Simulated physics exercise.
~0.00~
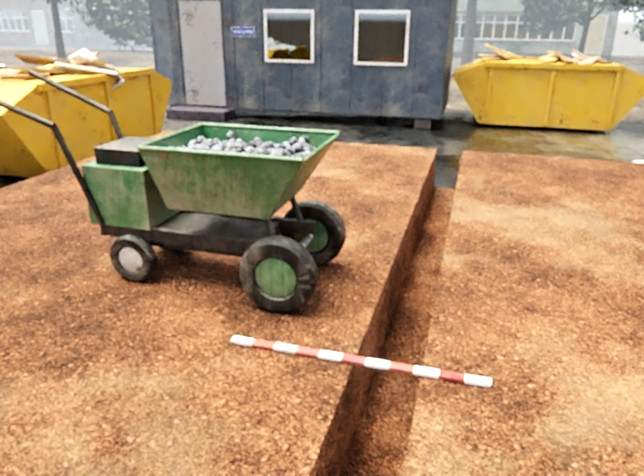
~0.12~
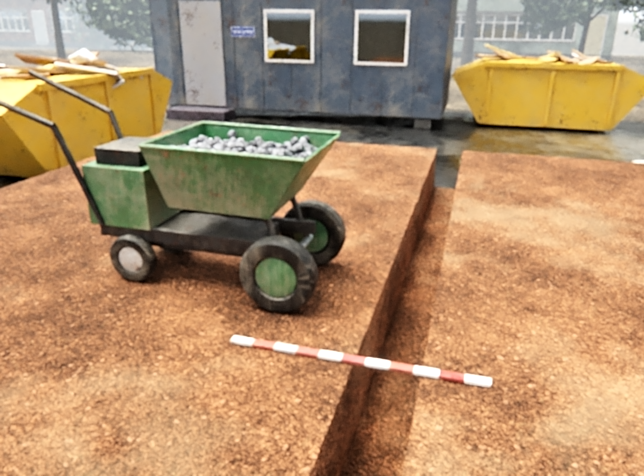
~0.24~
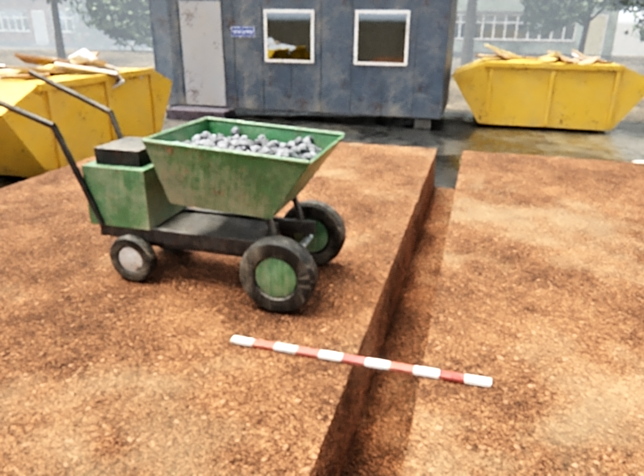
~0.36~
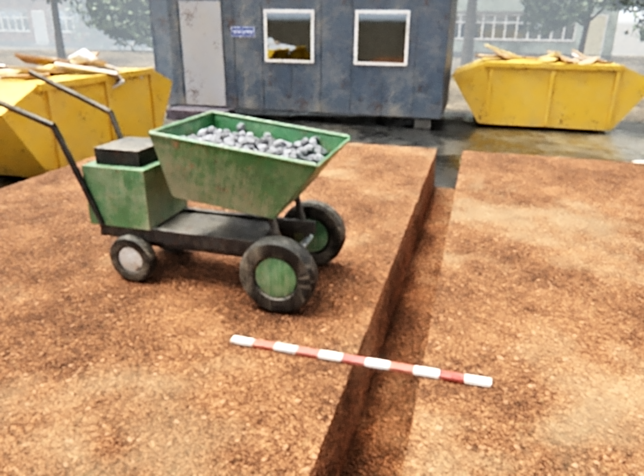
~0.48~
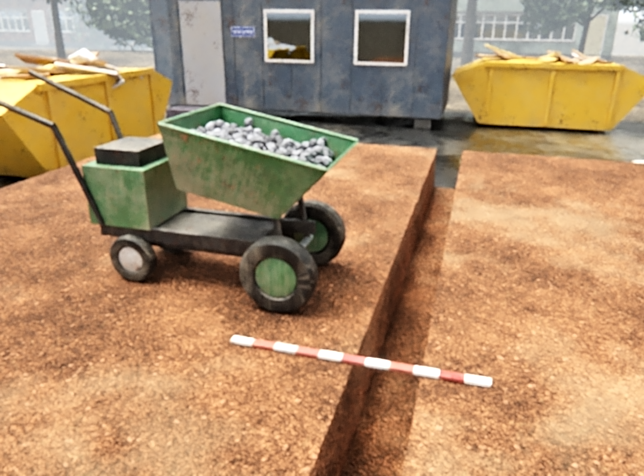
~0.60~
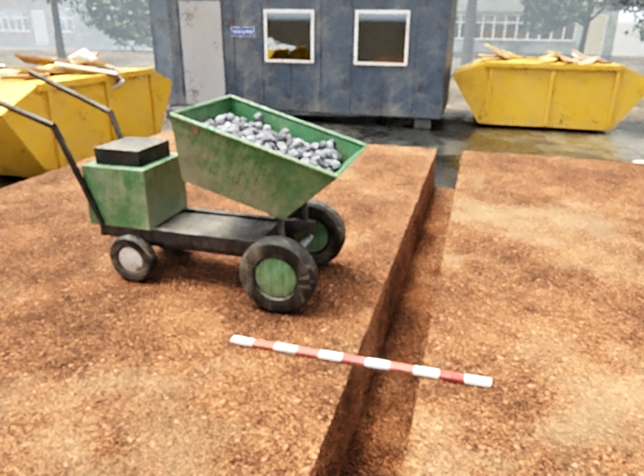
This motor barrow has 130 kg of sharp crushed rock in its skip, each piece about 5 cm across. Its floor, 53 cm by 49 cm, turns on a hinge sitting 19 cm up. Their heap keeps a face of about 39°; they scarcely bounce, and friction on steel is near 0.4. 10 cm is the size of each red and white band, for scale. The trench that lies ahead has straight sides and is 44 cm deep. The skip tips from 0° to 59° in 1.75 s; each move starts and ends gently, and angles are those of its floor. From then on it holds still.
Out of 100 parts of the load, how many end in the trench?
Some 10 out of 100.
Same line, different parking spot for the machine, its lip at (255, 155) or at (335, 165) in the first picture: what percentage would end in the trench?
Around 15 and then 0 percent.
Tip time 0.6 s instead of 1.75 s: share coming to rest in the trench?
Close to 10 percent, then.
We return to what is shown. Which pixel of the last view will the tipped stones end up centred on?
At about pixel (419, 379) in the last view.
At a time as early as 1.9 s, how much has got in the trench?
About 5 per cent by then.
After 1.3 s the floor is at 50°; 100 % in the skip; the foremost stones are at (384, 209).
After 1.9 s the floor is at 59°; 97 % in the skip, 3 % in the trench, 1 % past the trench; the foremost stones are at (442, 285).
After 2.2 s the floor is at 59°; 89 % in the skip, 6 % in the trench, 5 % past the trench; the foremost stones are at (480, 311).
After 4.2 s the floor is at 59°; 84 % in the skip, 10 % in the trench, 6 % past the trench; the foremost stones are at (500, 329).
